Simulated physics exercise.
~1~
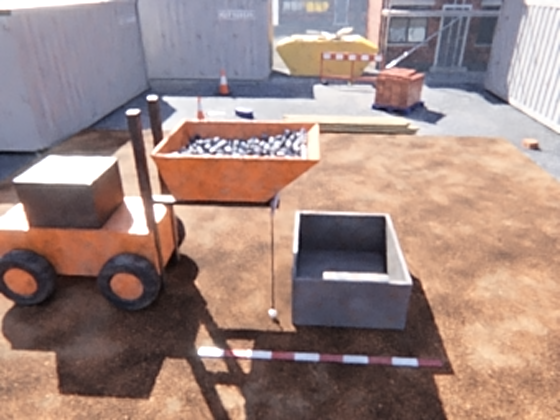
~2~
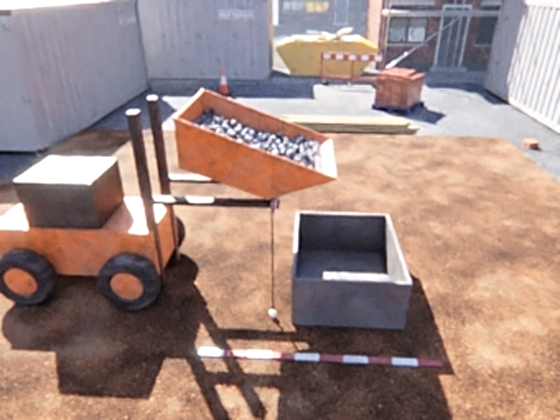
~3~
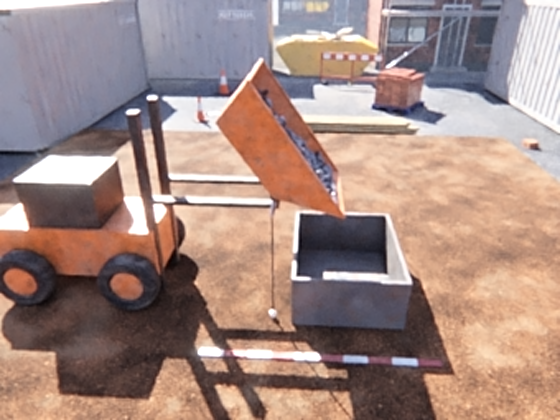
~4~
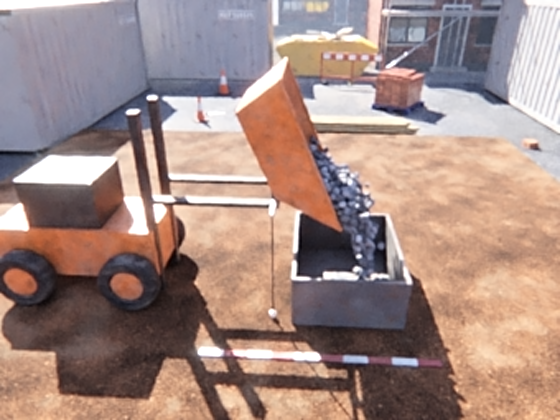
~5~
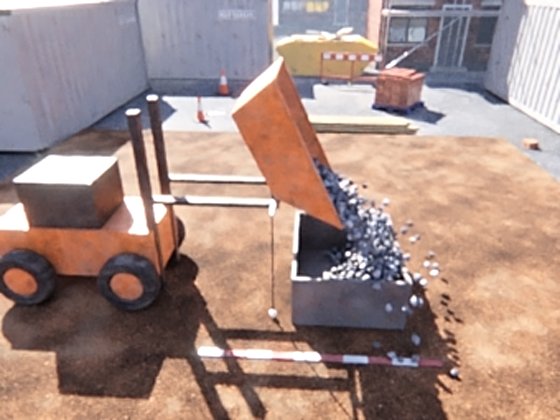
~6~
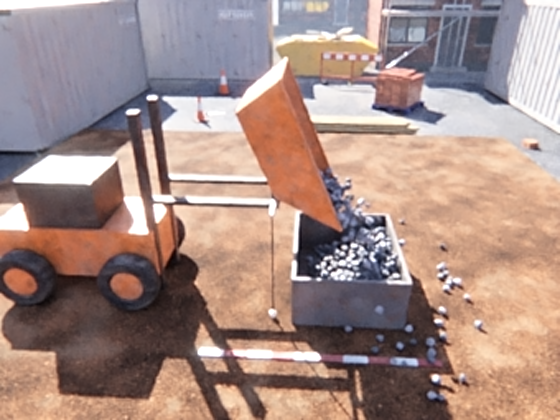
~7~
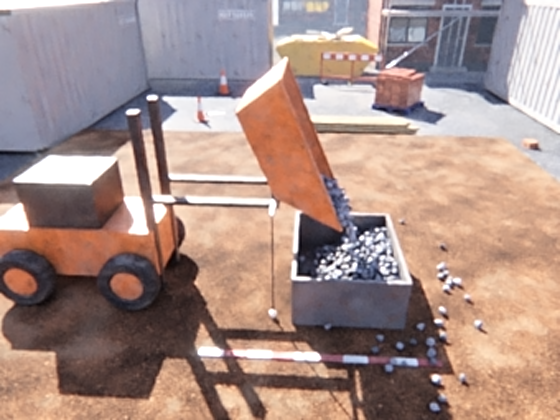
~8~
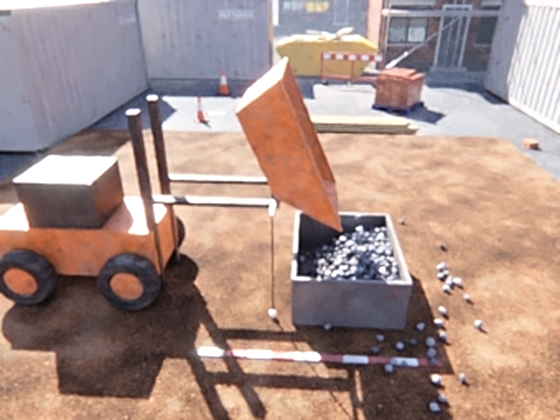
An orange fork truck tips its skip rightward, pouring grey stones into a bin, spilling some.
